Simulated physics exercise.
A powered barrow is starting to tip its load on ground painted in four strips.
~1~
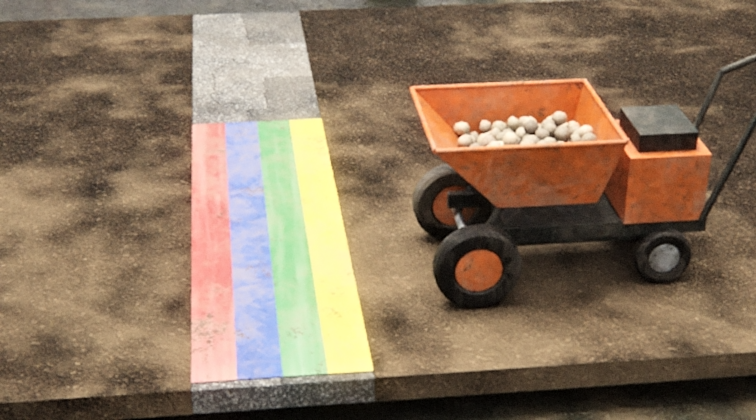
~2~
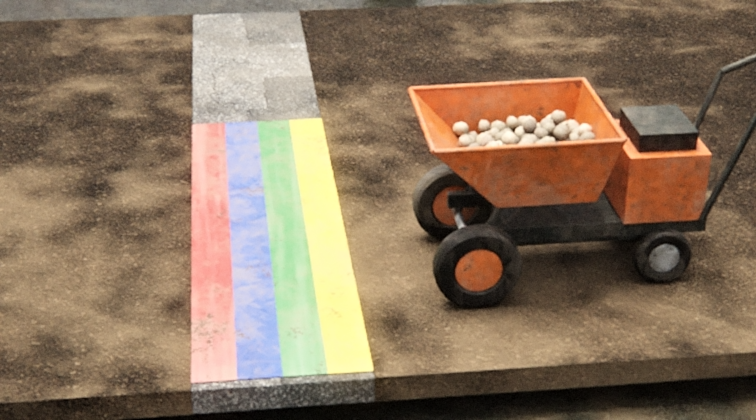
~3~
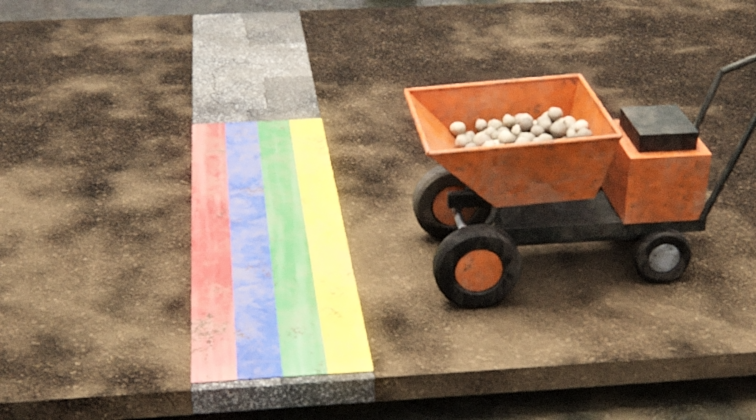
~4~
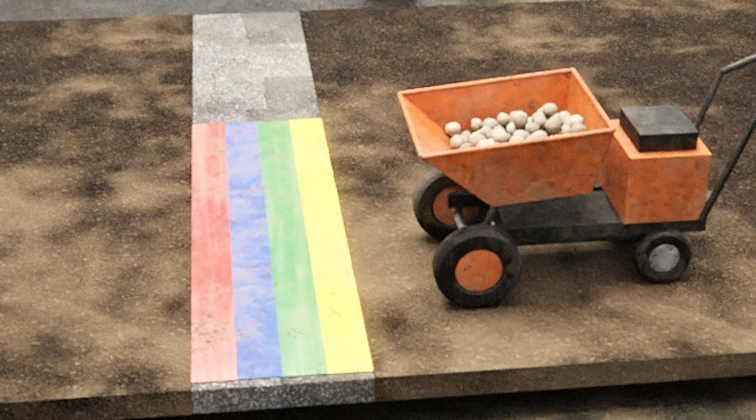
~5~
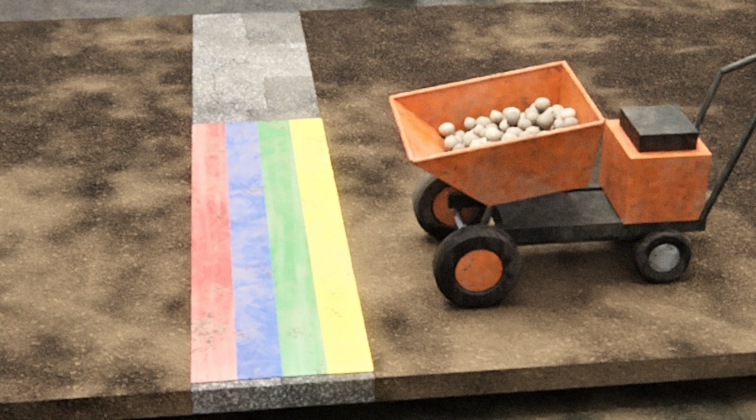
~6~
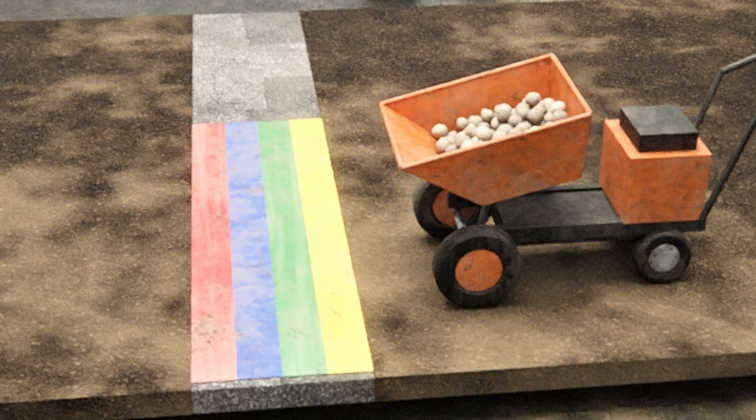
The orange skip of a small barrow, loaded with pebbles, tilts forward to the left.
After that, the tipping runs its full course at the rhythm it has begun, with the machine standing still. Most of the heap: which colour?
Colour: Green.
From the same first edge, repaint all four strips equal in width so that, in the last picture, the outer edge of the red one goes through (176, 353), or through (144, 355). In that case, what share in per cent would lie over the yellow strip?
The first one comes out at 20 percent, while the second comes out at 30 percent.
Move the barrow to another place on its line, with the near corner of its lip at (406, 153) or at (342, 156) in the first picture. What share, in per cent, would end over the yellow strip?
About 0 and 0 per cent.
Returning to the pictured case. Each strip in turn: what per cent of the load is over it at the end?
The yellow strip carries 15 per cent, the green strip 35 per cent, the blue strip 25 per cent and the red strip 15 per cent.
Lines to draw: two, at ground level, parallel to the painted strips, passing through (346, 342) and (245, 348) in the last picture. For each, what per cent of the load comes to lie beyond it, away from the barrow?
About 90 and 30 %.
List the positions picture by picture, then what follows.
The first frame shows lip of the skip at (436, 151), level; top of the load at (549, 144), river pebbles; yellow strip at (345, 338); green strip at (301, 340); blue strip at (258, 343); red strip at (213, 346).
The second frame shows lip of the skip at (434, 152), level; top of the load at (548, 144).
The third frame shows lip of the skip at (429, 154), tipped barely; top of the load at (544, 141).
The fourth frame shows lip of the skip at (422, 157), tipped a little; top of the load at (539, 138).
The fifth frame shows lip of the skip at (413, 162), tipped a little; top of the load at (545, 121).
The sixth frame shows lip of the skip at (402, 168), tipped clearly; top of the load at (536, 116); yellow strip at (345, 338); green strip at (301, 340); blue strip at (258, 343); red strip at (213, 346).
Soon, skip tipped steeply; all in the skip.
A while on, skip tipped steeply; nearly all in the skip; a stray few over the yellow strip; a small part over the green strip.
Towards the end, skip tipped right over; a small part in the skip; about a quarter over the yellow strip; about a third over the green strip; about a quarter over the blue strip; a small part over the red strip; a stray few off the paint.
Finally, skip tipped right over; a small part in the skip; about a quarter over the yellow strip; about a third over the green strip; about a quarter over the blue strip; a small part over the red strip; a small part off the paint.
